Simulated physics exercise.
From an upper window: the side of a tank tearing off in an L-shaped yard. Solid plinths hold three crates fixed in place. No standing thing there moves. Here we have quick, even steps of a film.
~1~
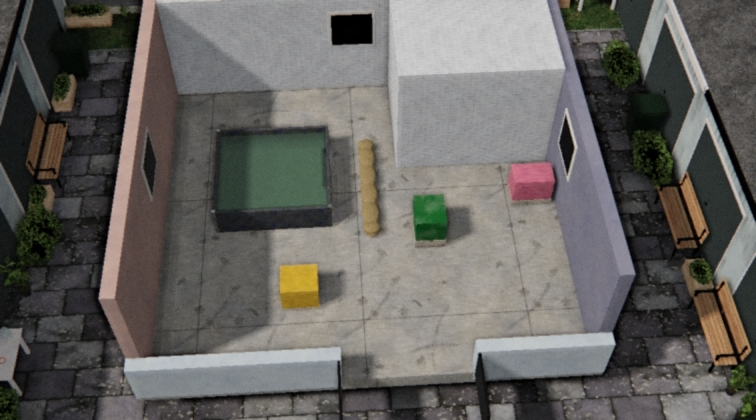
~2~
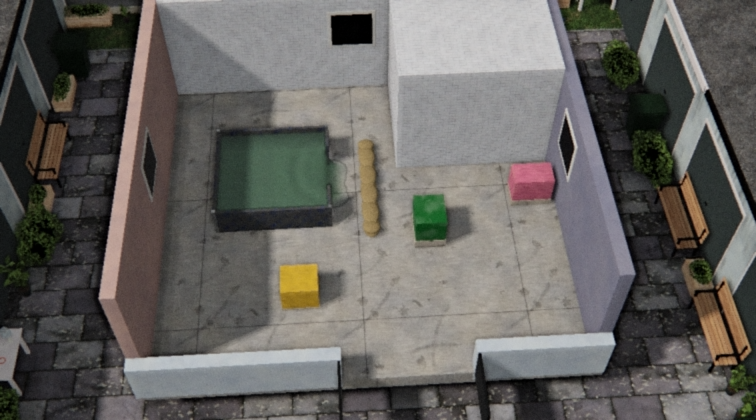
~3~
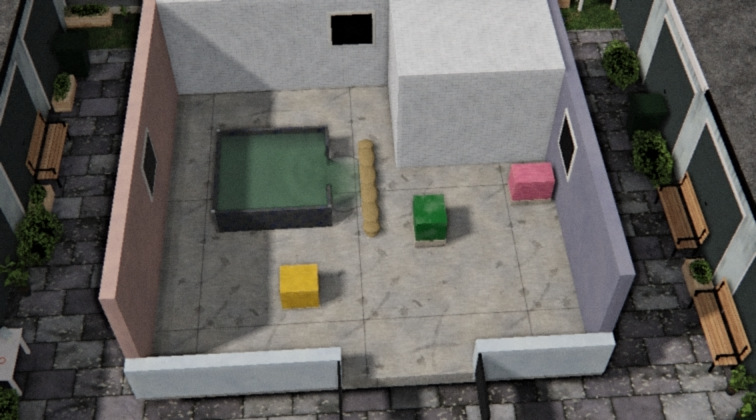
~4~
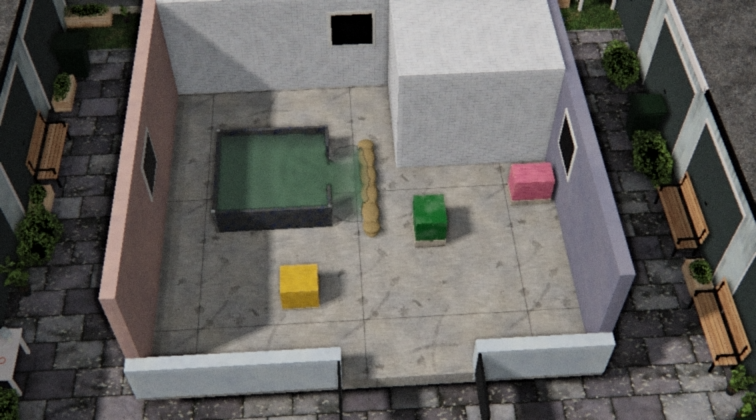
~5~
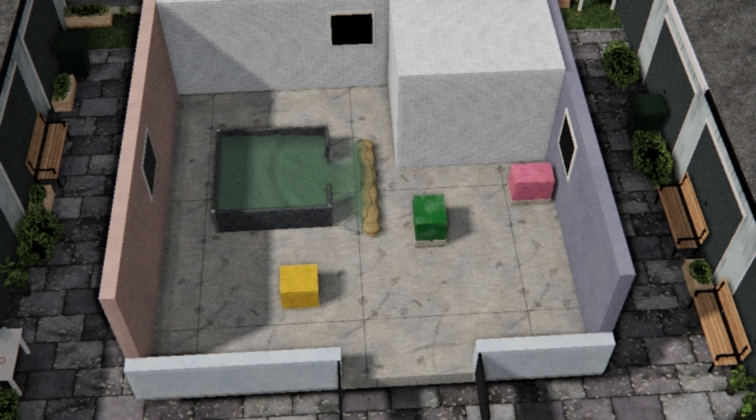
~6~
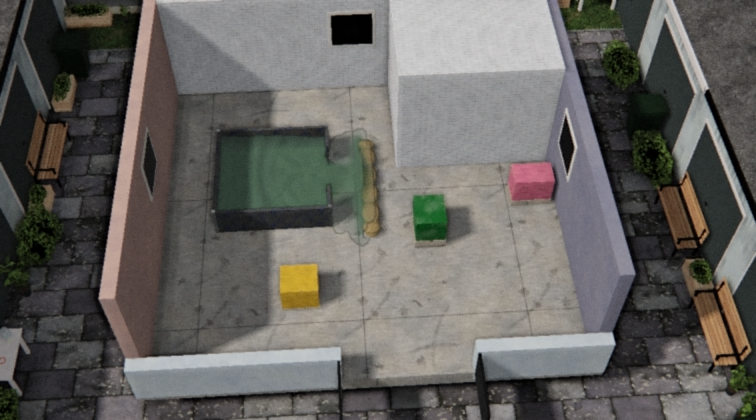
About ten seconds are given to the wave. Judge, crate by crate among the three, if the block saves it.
One by one: As for the yellow crate it's moistened by the water; as for the green crate it's untouched by the water; as for the pink crate it's untouched by the water.
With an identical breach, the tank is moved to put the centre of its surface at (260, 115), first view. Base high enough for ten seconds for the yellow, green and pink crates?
Yellow flooded, green untouched, pink untouched.
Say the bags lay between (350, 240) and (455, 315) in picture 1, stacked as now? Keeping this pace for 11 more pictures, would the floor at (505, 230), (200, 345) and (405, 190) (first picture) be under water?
My reading, in sequence: Drenched, untouched, drenched.
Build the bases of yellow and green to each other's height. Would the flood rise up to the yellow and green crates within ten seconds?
First the yellow crate: It avoids the flood; then the green crate: It is flooded.
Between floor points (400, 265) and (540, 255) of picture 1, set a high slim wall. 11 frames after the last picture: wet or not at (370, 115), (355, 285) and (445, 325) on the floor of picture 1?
First inundated, then inundated, then unwetted.
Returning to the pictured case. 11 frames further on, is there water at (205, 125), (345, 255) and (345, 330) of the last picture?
First spared, second inundated, third inundated.
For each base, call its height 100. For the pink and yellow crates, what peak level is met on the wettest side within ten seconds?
Taking them in the order asked, 70 percent and 250 percent.
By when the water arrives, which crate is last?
The pink-painted one, I reckon.
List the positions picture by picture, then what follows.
In the first frame, the tank at (273, 170) is whole and still.
In the second frame, water pours out at (327, 178) and has run to (337, 163).
In the third frame, the front is at (357, 162), out from the gap at (327, 180).
In the fourth frame, water pours out at (327, 180) and has run to (357, 149).
In the fifth frame, the front is at (359, 141), out from the gap at (327, 180).
In the sixth frame, water pours out at (327, 179) and has run to (363, 242).
A moment on, water covers 20 % of the floor; the yellow crate water round its plinth, the green crate water round its plinth, the pink crate not reached.
Next, water covers 35 % of the floor; the yellow crate water round its plinth, the green crate water round its plinth, the pink crate not reached.
Then, water covers 50 % of the floor; the yellow crate water round its plinth, the green crate water round its plinth, the pink crate water round its plinth.
Later, water covers 70 % of the floor; the yellow crate water round its plinth, the green crate water round its plinth, the pink crate water round its plinth.
In the end, water covers 85 % of the floor; the yellow crate was topped, the green crate stayed above the water, the pink crate stayed above the water.
